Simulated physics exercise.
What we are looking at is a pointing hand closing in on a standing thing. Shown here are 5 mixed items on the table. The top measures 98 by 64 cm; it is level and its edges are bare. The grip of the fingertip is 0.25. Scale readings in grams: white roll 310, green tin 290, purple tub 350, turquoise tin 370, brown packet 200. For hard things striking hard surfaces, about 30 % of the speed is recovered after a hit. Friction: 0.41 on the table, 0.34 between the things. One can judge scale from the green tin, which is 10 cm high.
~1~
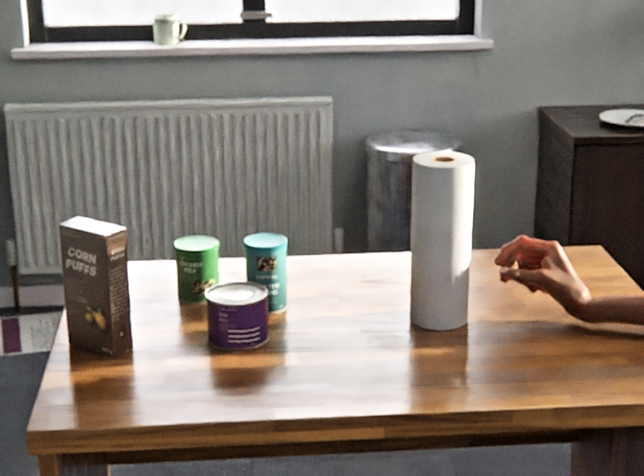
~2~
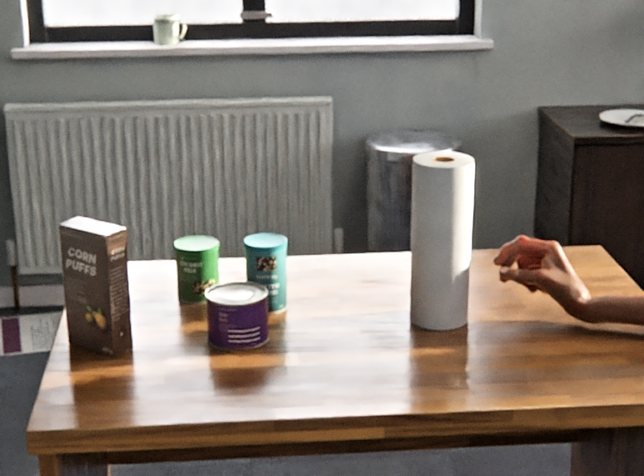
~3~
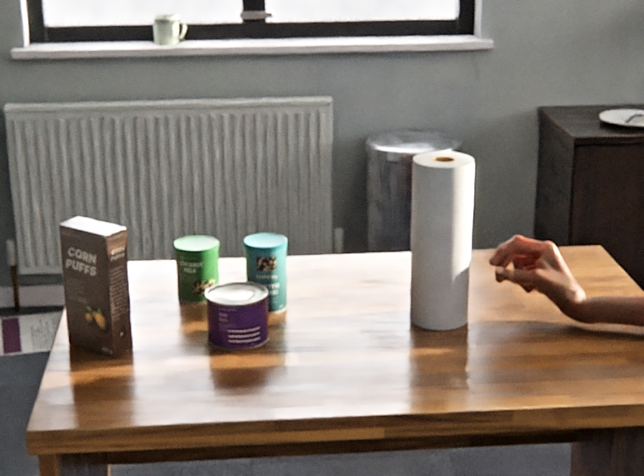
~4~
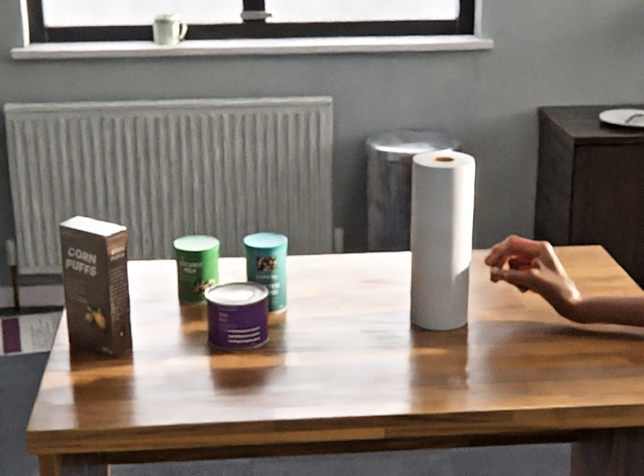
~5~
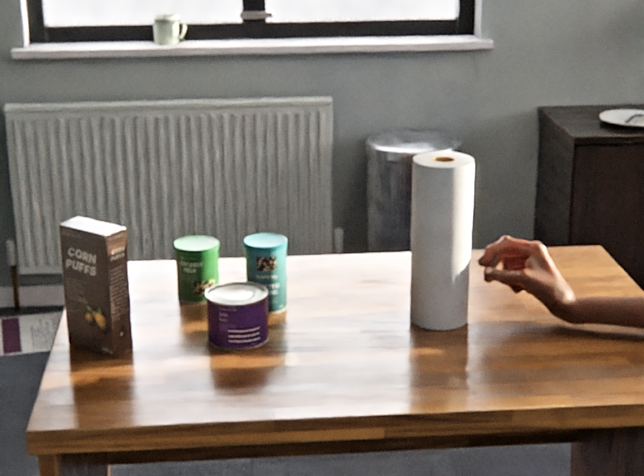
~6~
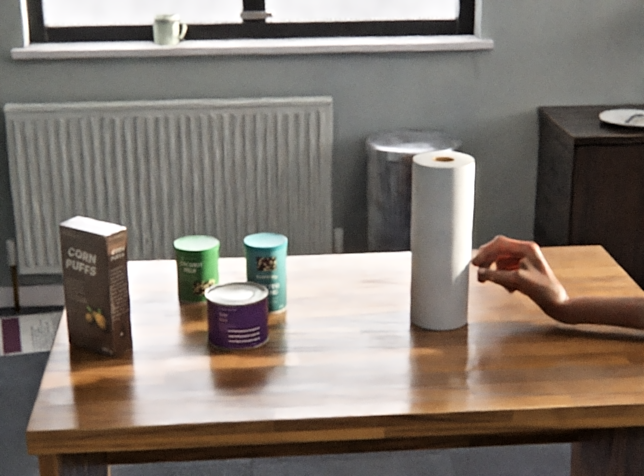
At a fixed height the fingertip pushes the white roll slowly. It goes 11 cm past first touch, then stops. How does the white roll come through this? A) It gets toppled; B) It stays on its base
It stays on its base.
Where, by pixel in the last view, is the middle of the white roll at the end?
About (373, 243).
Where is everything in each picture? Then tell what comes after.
The first picture shows finger moved 0 cm; white roll (441, 241); green tin (198, 270).
The second picture shows finger moved 0 cm; white roll (441, 241); turquoise tin (266, 274).
The third picture shows finger moved 1 cm; white roll (441, 241); green tin (198, 270).
The fourth picture shows finger moved 2 cm; white roll (441, 241); turquoise tin (266, 274).
The fifth picture shows finger moved 3 cm; white roll (441, 241); green tin (198, 270).
The sixth picture shows finger moved 4 cm; white roll (441, 241); turquoise tin (266, 274).
Then, 0.40 s after the last picture, finger moved 9 cm; white roll slid 4 cm near (415, 242).
Then, 0.70 s after the last picture, finger moved 13 cm; white roll slid 8 cm near (390, 243).
At rest, not toppled but over 5 cm from the start, white roll; the other 4 in place, give or take 5 cm. Seen from the same camera at the end, white roll near (373, 243).
